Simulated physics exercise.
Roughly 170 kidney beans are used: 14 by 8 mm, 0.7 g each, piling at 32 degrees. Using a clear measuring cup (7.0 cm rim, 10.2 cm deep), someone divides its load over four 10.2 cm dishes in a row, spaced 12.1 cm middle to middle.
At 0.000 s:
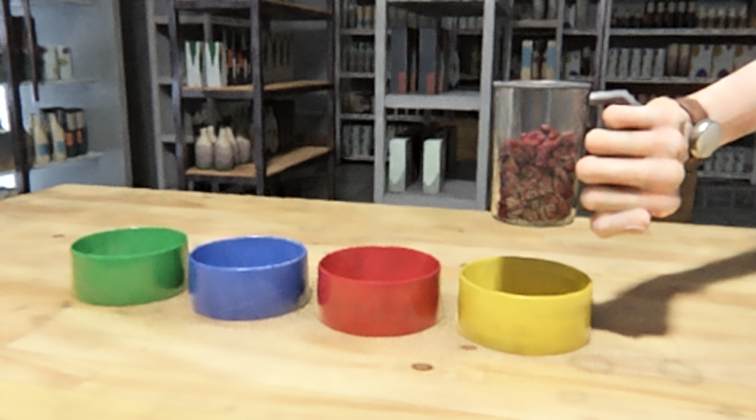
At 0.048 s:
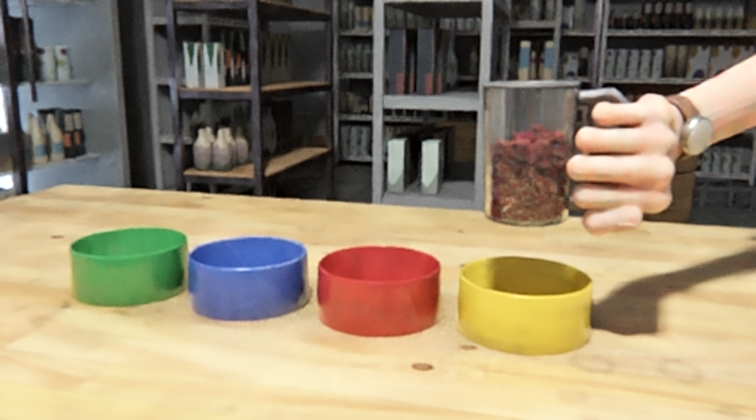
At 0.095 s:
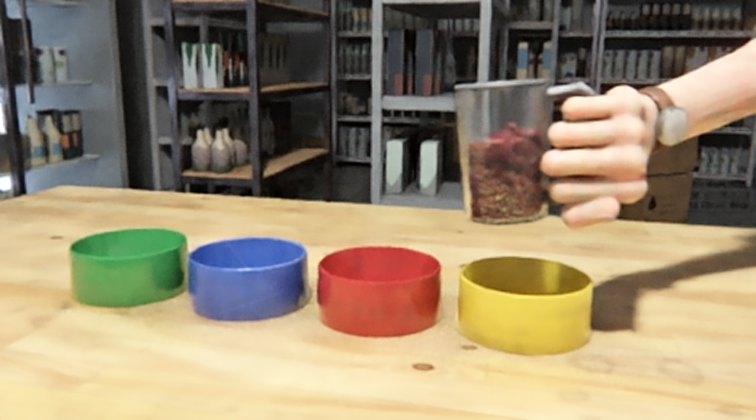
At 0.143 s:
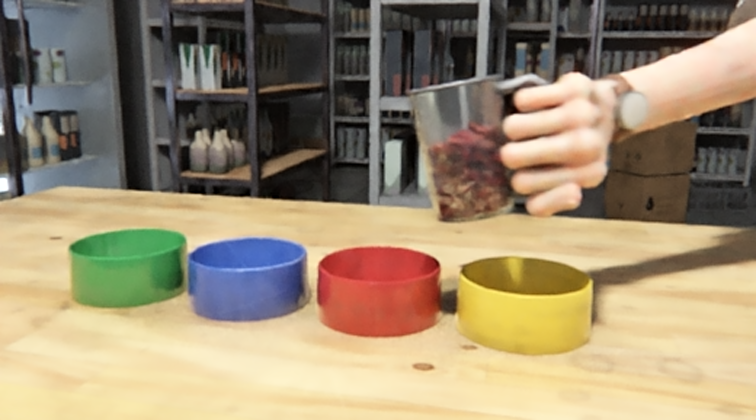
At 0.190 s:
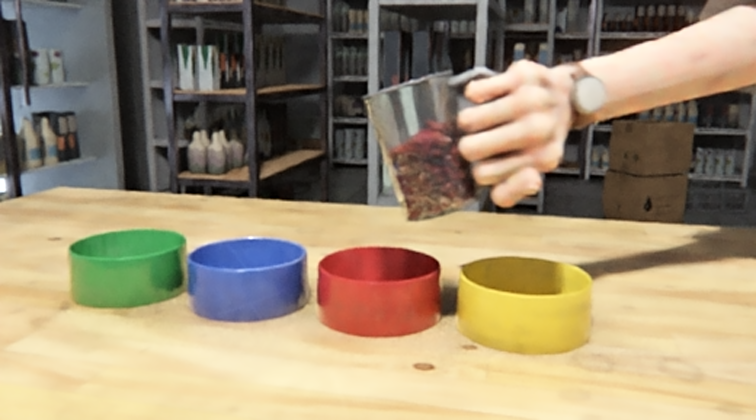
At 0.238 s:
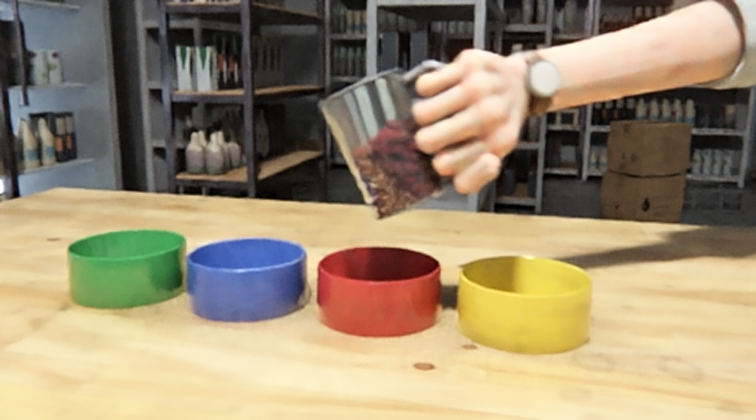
A clear measuring cup partly filled with dark red pieces, gripped by a hand wearing a wristwatch, starts upright above and behind the yellow dish at the right of a row of four. The hand carries it left, tilting it steadily leftward until it slants above the red dish, pieces still inside.
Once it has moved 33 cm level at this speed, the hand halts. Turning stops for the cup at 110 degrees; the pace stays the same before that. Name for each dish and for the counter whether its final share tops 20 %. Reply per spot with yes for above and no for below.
Red: No, below. Blue: No, below. Green: Yes, above. Yellow: No, below. Counter: No, below.
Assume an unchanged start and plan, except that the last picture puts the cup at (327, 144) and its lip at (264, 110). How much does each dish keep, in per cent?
Red 0; blue 0; green 90; yellow 0.
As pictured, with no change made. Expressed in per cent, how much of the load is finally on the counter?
10 per cent.
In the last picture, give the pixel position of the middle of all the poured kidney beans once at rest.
At about (112, 271).
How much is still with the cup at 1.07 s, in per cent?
70 per cent.
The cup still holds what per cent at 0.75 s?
Roughly 90 %.
Then, at 0.54 s, tilt 66 degrees; cup holds 100 %.
After 0.75 s, tilt 95 degrees; cup holds 90 %.
Then, at 1.07 s, tilt 110 degrees; cup holds 70 %, green 15 %.
At rest (2.7 s), red 0 %, blue 0 %, green 90 %, yellow 0 %, counter 10 %.
